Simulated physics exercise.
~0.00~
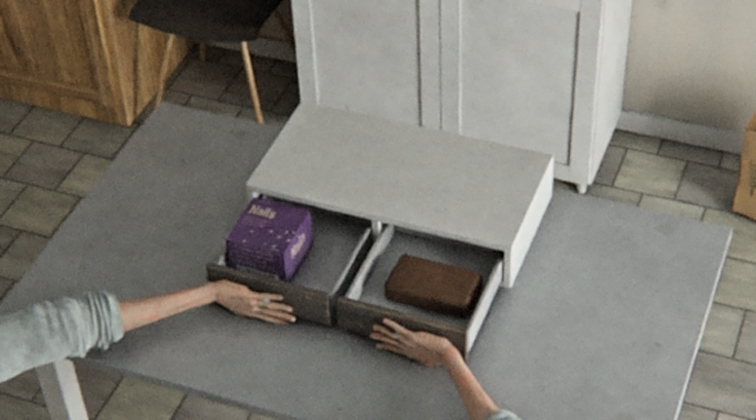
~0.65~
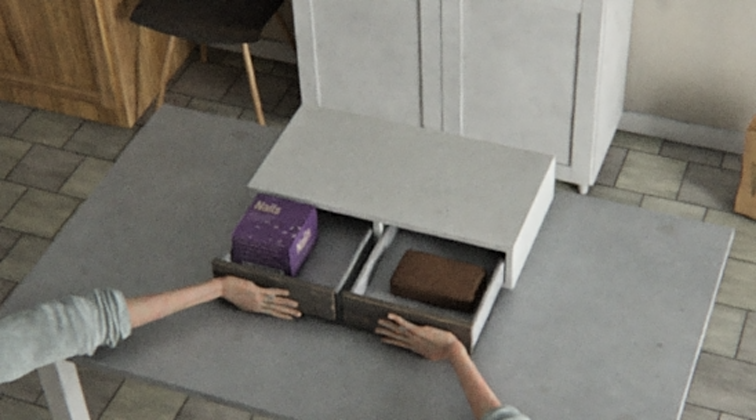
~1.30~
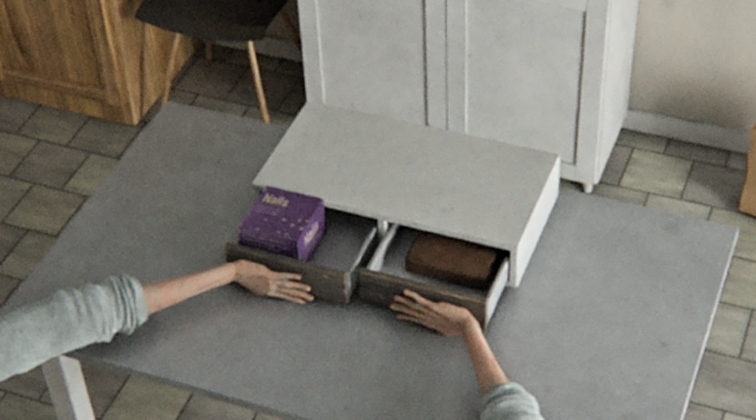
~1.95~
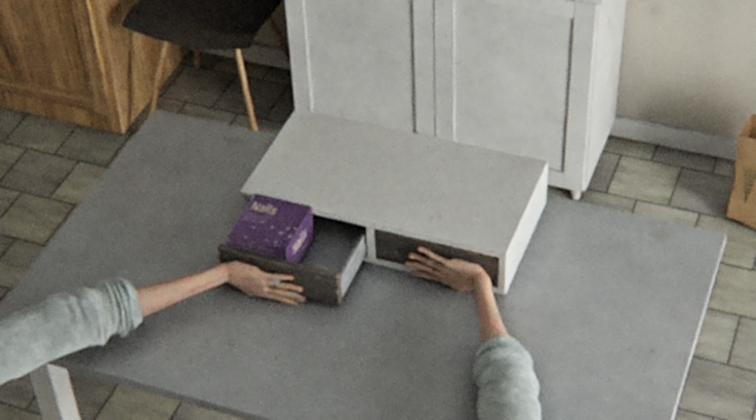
Two hands push a chest's drawers; the right closes, but the left, holding a purple box, stays open.
